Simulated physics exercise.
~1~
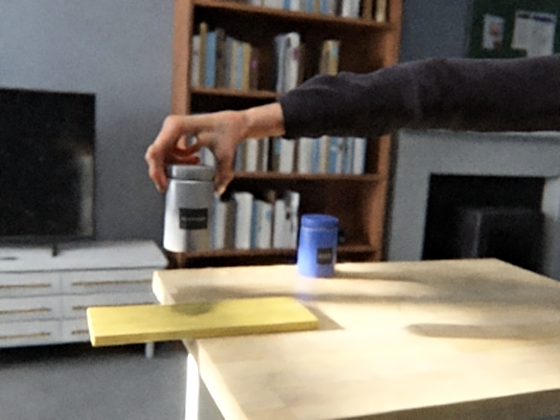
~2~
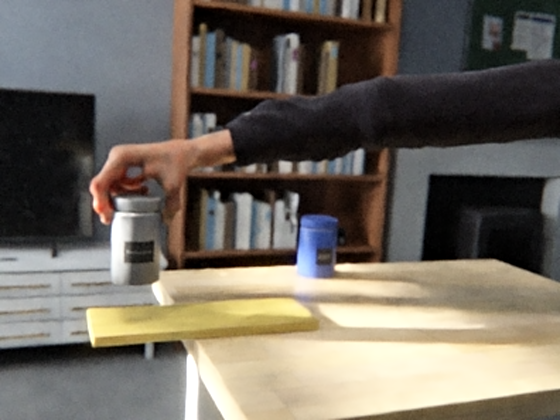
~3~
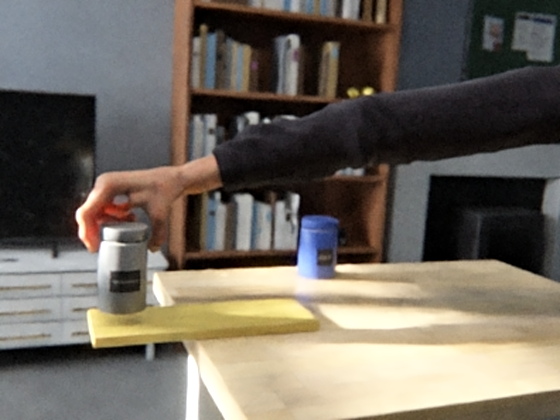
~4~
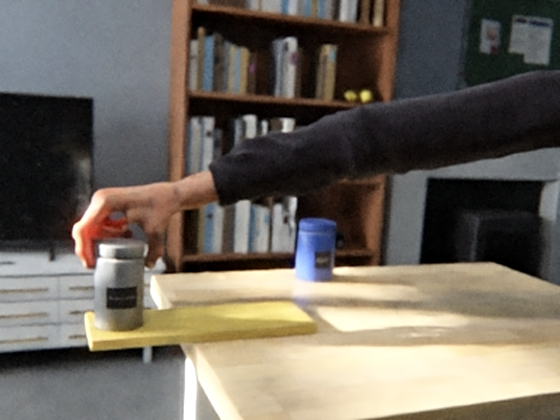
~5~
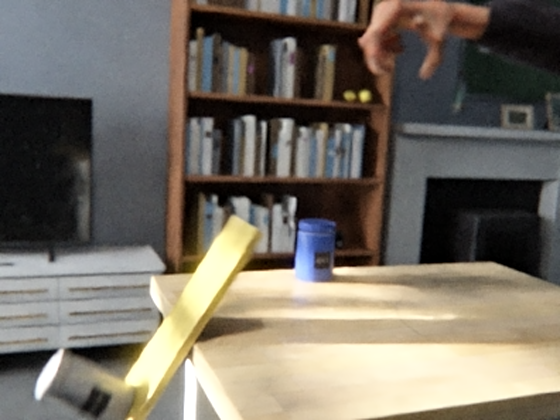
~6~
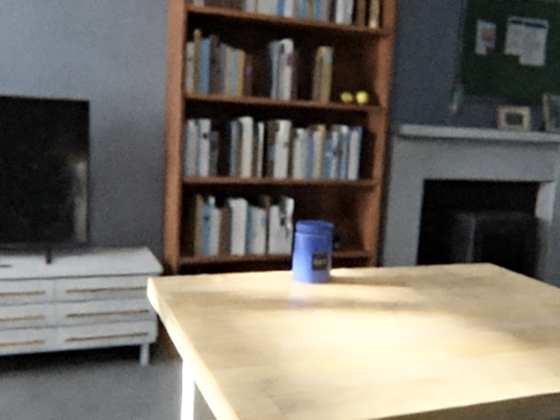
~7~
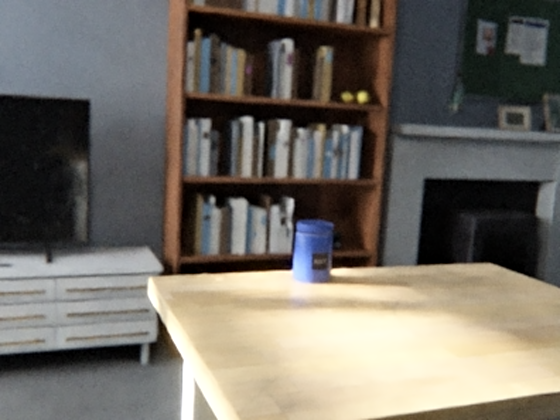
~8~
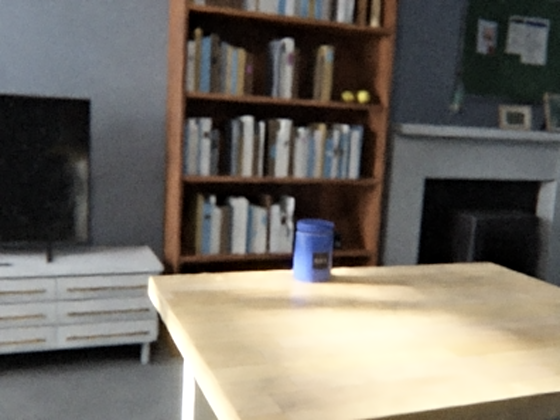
At the edge of a wooden table, a hand lowered a grey jar onto the overhanging end of a yellow board and let go; the board tipped up and both dropped off the left side, leaving only the blue jar standing on the table.
